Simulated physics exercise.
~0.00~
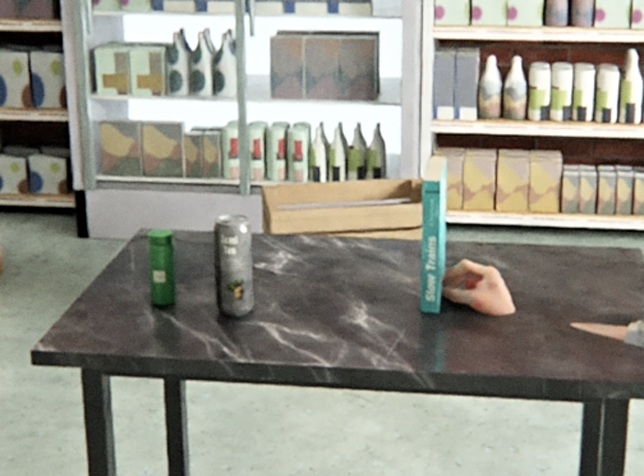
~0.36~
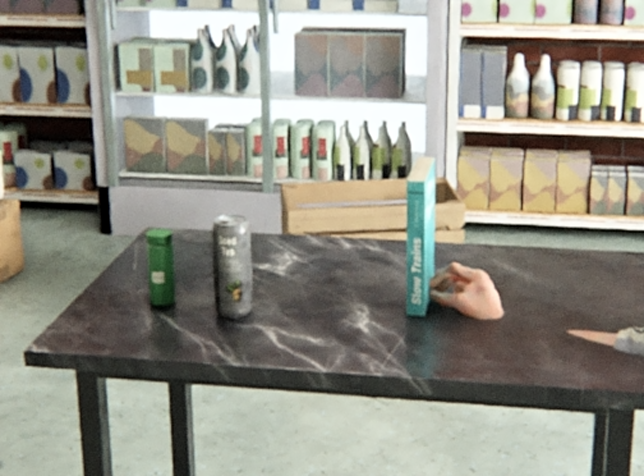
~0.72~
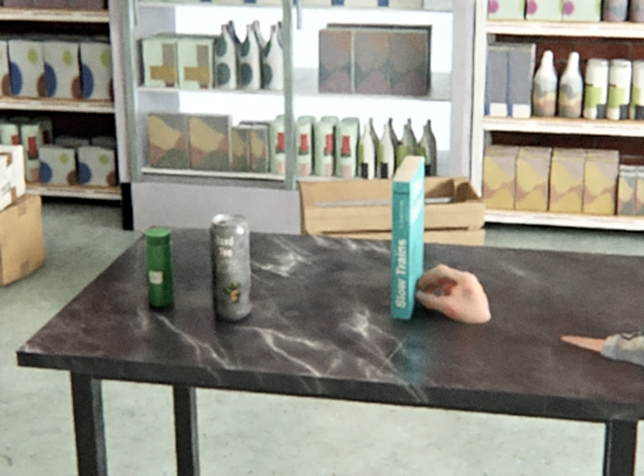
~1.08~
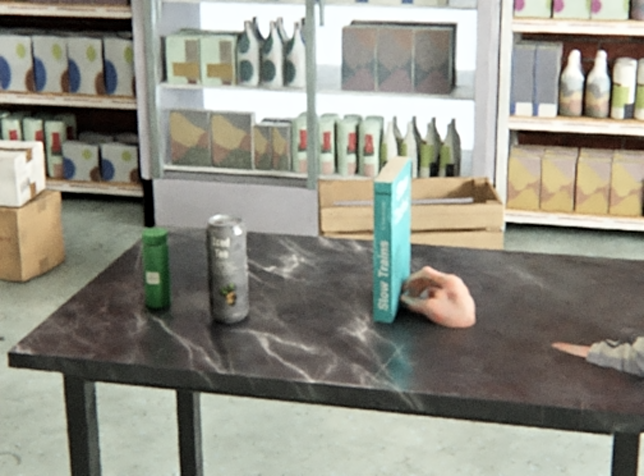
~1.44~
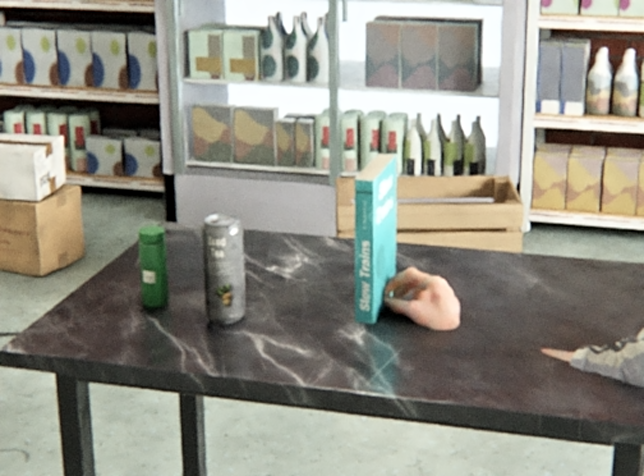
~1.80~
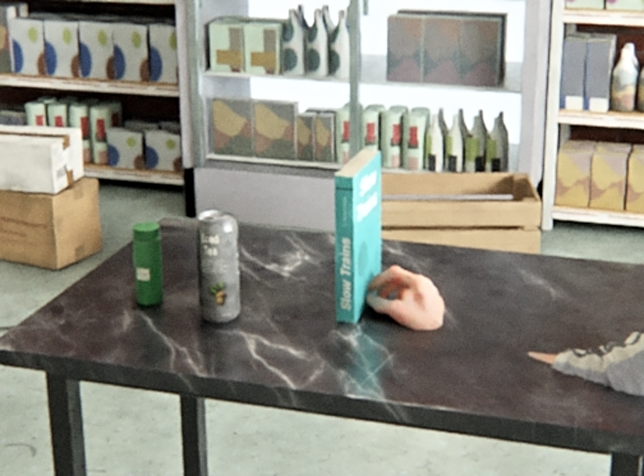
The video shows a hand sliding an upright turquoise book leftward across a dark marble-patterned table, toward a grey can and a green shaker that stay in place, as the view drifts sideways. The book ends still standing, short of the can, with the hand beside it.
